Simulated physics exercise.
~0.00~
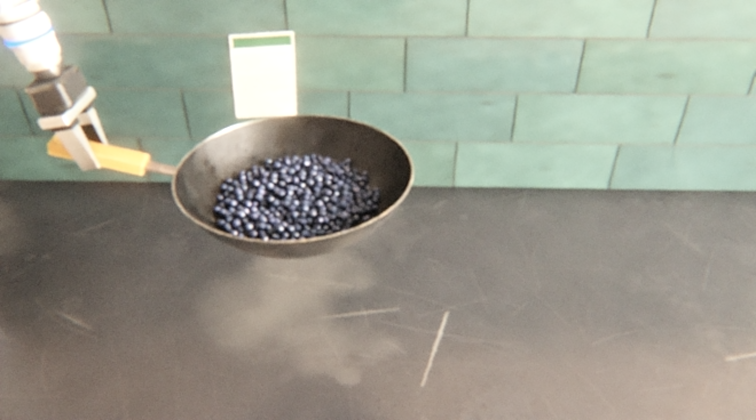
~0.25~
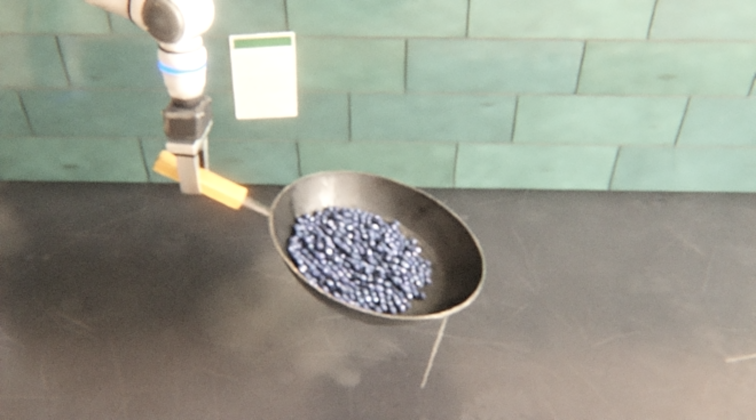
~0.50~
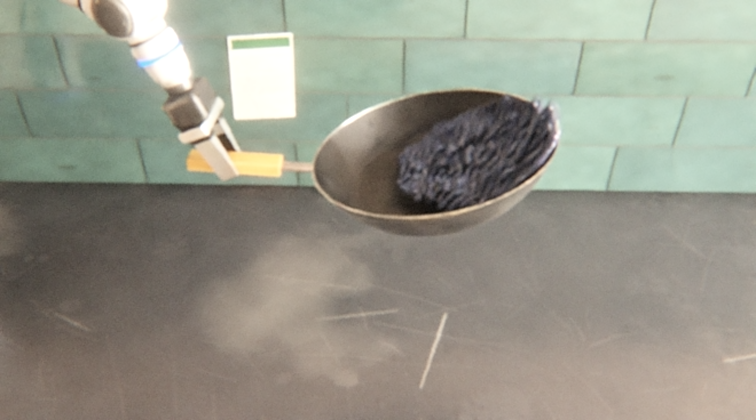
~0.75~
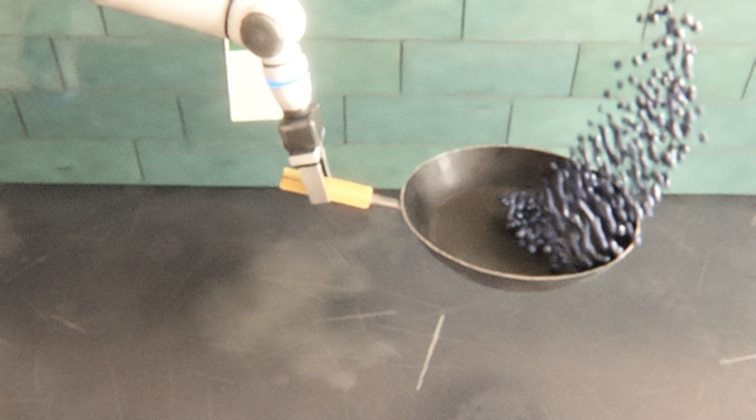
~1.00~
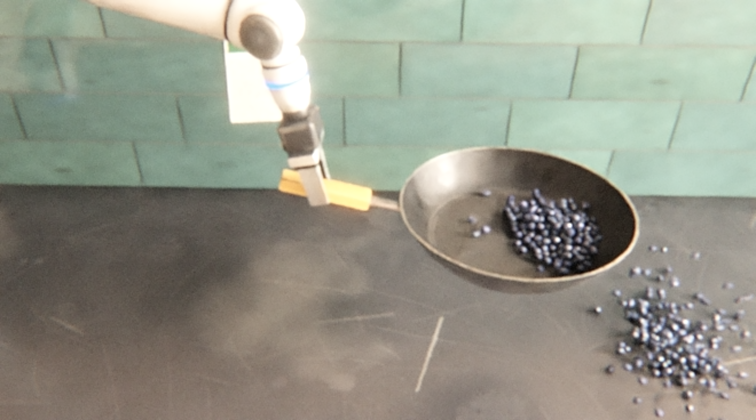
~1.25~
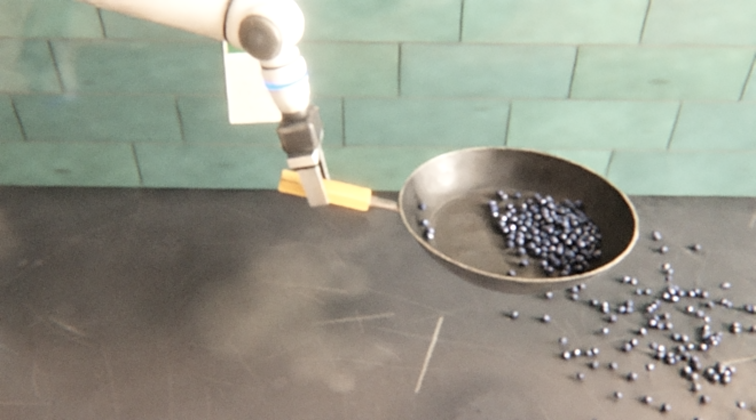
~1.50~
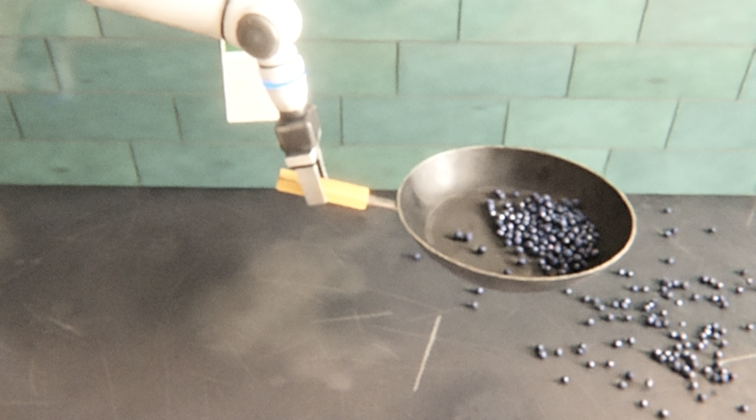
A robot arm grips the yellow handle of a dark frying pan heaped with small, shiny, dark blue beads, holding it above a black countertop before green tiles. It swings the pan right and downward, tipping it so the beads lie toward the near side. The pan then sweeps up and farther right, and the load surges against its far right rim. As the pan drops back and levels, a plume of beads flies up over the right edge. Many rain onto the counter and scatter, while the still pan keeps a loose pile.
